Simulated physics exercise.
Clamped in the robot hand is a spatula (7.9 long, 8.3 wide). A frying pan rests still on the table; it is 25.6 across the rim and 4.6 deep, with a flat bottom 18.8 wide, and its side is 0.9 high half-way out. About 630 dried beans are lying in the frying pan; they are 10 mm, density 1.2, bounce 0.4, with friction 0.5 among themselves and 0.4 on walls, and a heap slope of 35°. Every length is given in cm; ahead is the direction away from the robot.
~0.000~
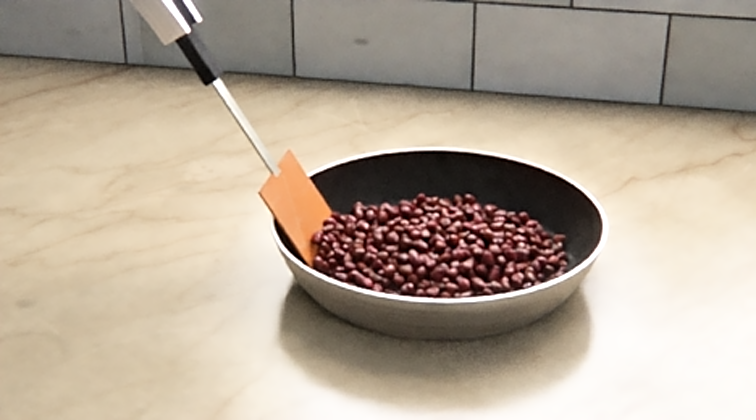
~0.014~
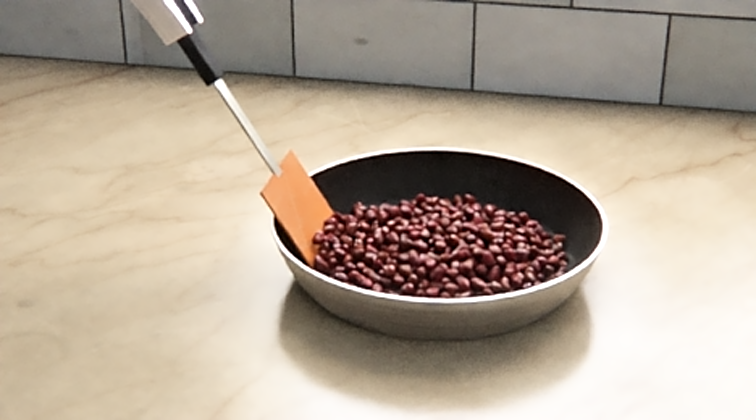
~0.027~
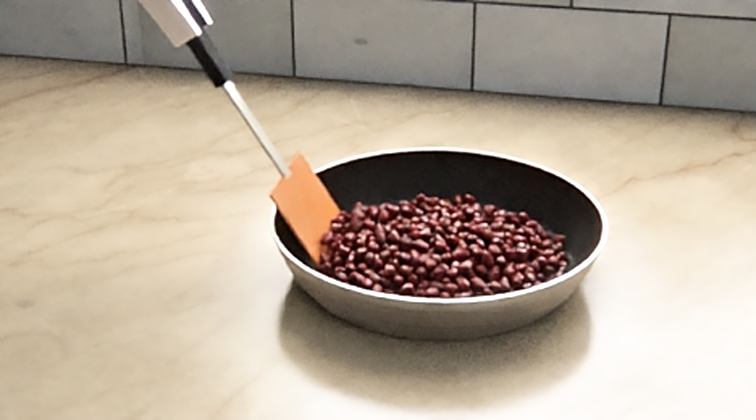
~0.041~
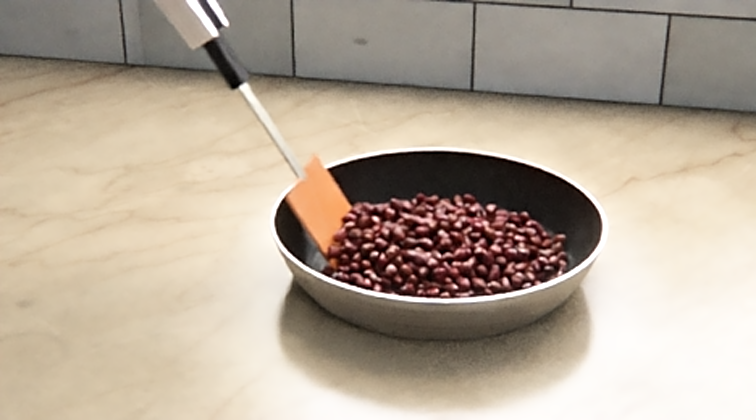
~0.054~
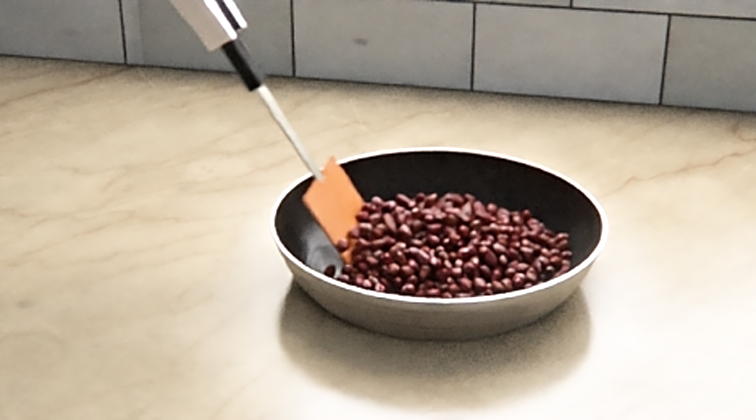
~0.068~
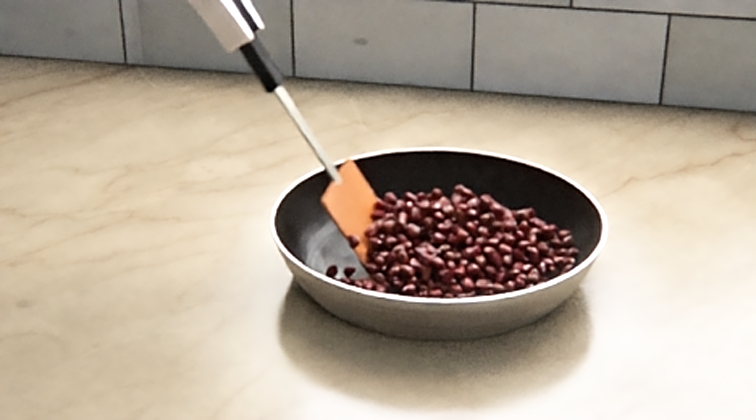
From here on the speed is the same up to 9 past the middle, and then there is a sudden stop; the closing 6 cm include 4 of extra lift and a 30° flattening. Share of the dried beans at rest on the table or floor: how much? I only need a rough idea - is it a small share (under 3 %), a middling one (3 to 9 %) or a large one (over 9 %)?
A large one, over 9 %.
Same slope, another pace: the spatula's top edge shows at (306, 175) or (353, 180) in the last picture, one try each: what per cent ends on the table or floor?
Respectively, around 5 and 20 per cent.
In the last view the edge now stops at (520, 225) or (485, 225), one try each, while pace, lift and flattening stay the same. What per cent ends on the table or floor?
Respectively about 10 and 5 percent end on the table or floor.
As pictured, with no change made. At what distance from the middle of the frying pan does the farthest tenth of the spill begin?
Around 35 centimetres from the centre.
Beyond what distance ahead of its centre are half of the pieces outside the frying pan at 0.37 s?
I'd say some 20 centimetres.
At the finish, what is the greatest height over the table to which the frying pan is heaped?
It reaches around 5.0 cm.
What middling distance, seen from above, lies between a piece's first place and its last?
Level distance of roughly 5 cm.
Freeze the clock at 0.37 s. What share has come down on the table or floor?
About 15 per cent.
By 0.11 s, sloping 58°, highest piece 6 above the table; 630 in the frying pan.
By 0.15 s, sloping 49°, highest piece 7 above the table; 630 in the frying pan.
By 0.37 s, sloping 28°, highest piece 11 above the table; 511 in the frying pan, 91 on the table or floor, 28 on the blade or in flight.
By 1.42 s, sloping 28°, highest piece 5 above the table; 511 in the frying pan, 119 on the table or floor.
Final count, 511 in the frying pan, 119 on the table or floor. That is 19 % on the table or floor.
